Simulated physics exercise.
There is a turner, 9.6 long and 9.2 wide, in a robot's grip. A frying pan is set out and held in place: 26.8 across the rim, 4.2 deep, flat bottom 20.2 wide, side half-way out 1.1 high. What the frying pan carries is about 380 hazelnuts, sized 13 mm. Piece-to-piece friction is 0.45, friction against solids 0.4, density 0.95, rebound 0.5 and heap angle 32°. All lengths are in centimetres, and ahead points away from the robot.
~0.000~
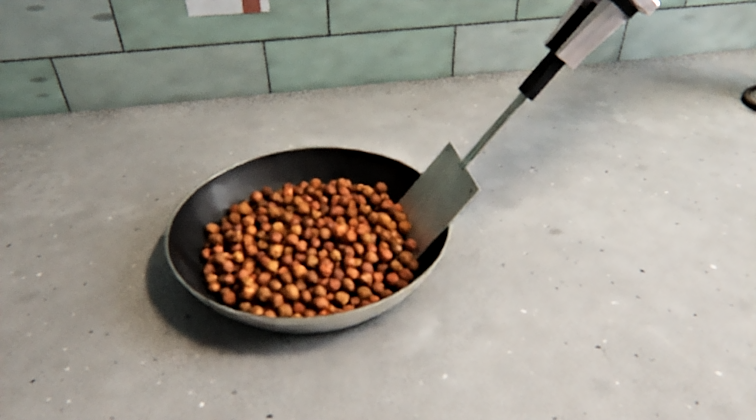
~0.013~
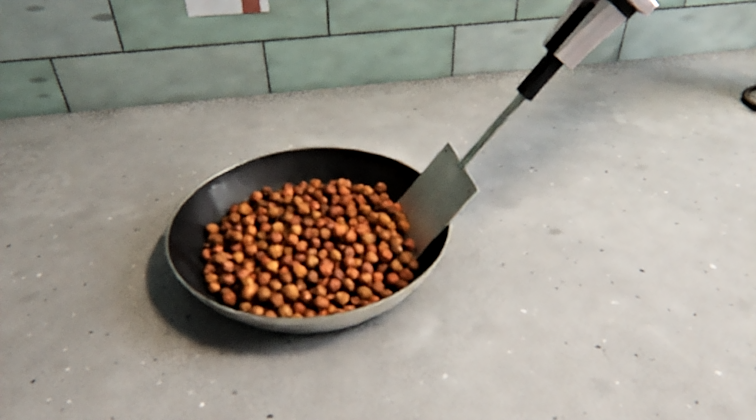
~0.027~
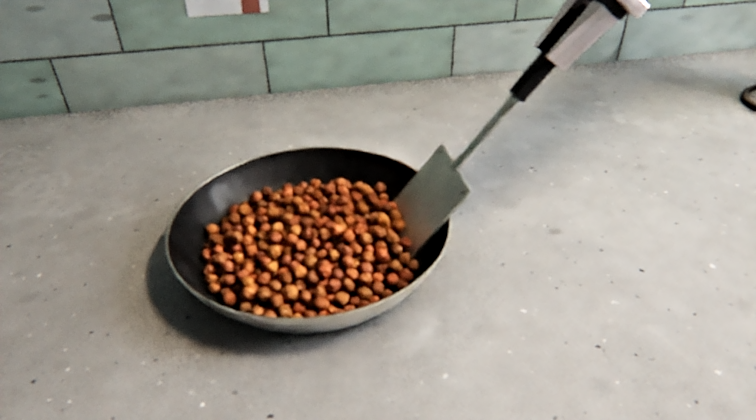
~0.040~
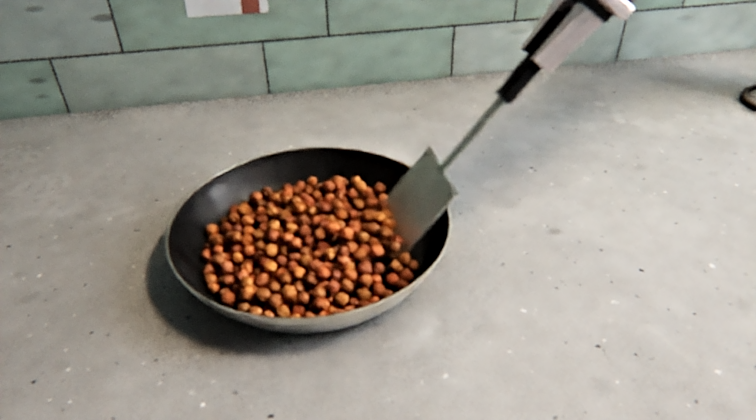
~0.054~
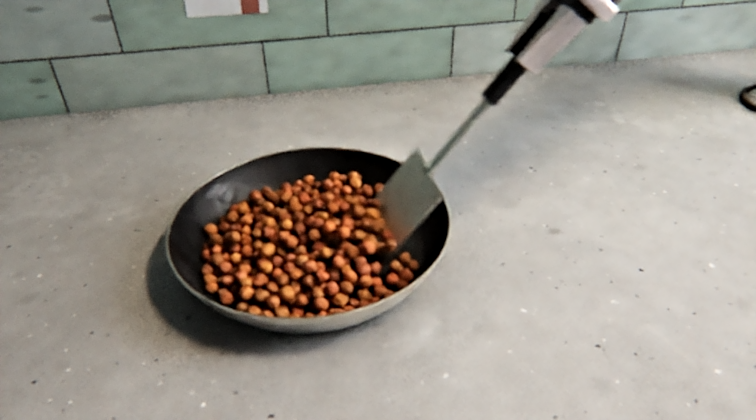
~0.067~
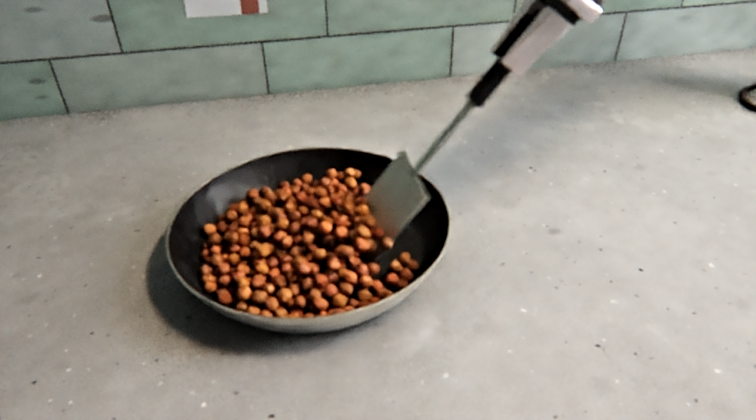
A dark frying pan full of brown hazelnuts sat on a gray counter while a turner at its right side stayed still briefly, then pushed left through the nuts, bunching them up slightly.
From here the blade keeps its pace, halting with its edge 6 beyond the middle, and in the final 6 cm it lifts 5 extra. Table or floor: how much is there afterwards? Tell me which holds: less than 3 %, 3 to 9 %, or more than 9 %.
More than 9 % holds.
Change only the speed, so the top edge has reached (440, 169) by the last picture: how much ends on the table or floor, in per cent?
Some 0 percent.
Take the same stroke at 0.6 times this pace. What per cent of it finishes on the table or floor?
Estimate: Close to 5 %.
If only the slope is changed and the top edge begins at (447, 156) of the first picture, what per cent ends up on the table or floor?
About 15%.
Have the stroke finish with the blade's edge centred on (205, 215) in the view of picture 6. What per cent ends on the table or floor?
Roughly 25 per cent.
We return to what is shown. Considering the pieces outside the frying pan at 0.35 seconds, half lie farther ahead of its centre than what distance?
The distance is around 26 cm.
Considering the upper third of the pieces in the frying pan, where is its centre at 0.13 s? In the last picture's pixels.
I'd put it somewhere near (280, 222).
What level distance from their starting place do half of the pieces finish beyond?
I'd put it at close to 3 centimetres.
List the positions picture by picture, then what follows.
The first frame shows turner top edge at (465, 164), sloping 52°; upper third of the load around (322, 233), from x 205 to 410, top at y 185; 378 in the frying pan.
The second frame shows turner top edge at (463, 164), sloping 52°; upper third of the load around (323, 232), from x 205 to 410, top at y 185.
The third frame shows turner top edge at (456, 166), sloping 52°; upper third of the load around (324, 230), from x 210 to 410, top at y 185.
The fourth frame shows turner top edge at (443, 168), sloping 52°; upper third of the load around (324, 229), from x 210 to 410, top at y 180.
The fifth frame shows turner top edge at (429, 170), sloping 52°; upper third of the load around (321, 228), from x 210 to 410, top at y 175.
The sixth frame shows turner top edge at (415, 172), sloping 52°; upper third of the load around (319, 223), from x 205 to 410, top at y 175; 378 in the frying pan.
By 0.10 s, sloping 52°, highest piece 7 above the table; 378 in the frying pan.
By 0.13 s, sloping 52°, highest piece 9 above the table; 378 in the frying pan.
By 0.35 s, sloping 52°, highest piece 6 above the table; 319 in the frying pan, 54 on the table or floor, 5 on the blade or in flight.
By 1.40 s, sloping 52°, highest piece 4 above the table; 319 in the frying pan, 59 on the table or floor.
Final count, 319 in the frying pan, 59 on the table or floor. That is 16 % on the table or floor.
